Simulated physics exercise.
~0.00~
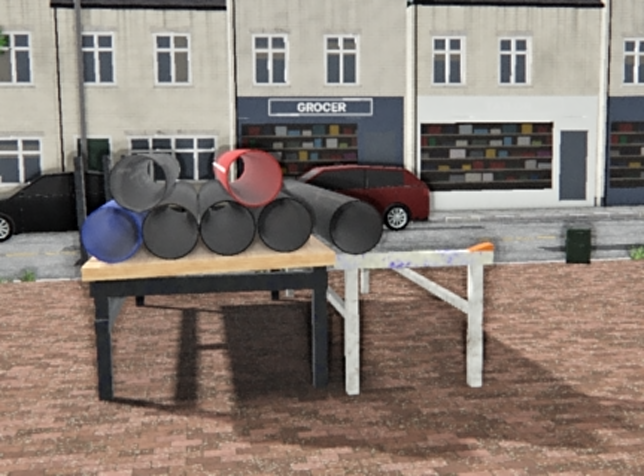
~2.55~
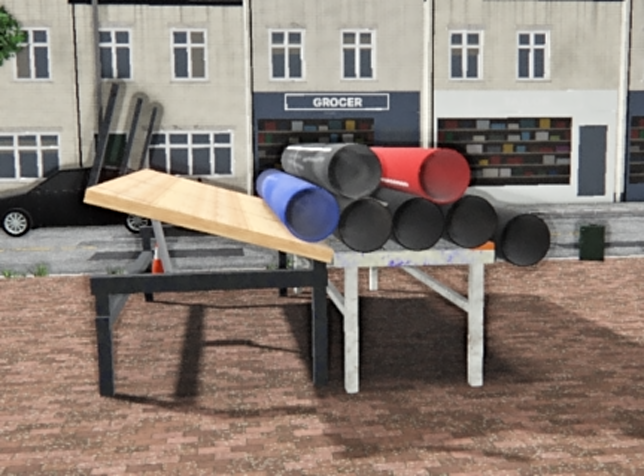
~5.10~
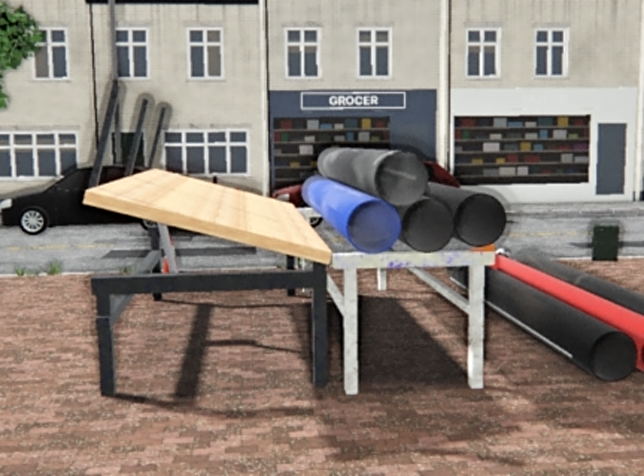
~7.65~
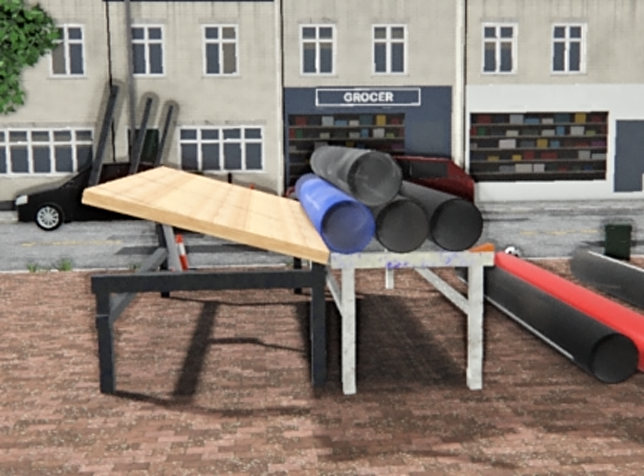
On a brick-paved area across the road from a grocer's shop and parked cars, seen from the side with the view drifting slightly, a wooden deck on a dark frame stands left of a pale rack. Seven pipes lie stacked on the deck, blue at the lower left, red on top, the rest dark grey. The deck's left edge tilts up and the pile rolls right onto the rack. Red and two dark pipes go over the far end and land on the paving. Blue and three dark pipes stay heaped on the rack, the deck still raised.
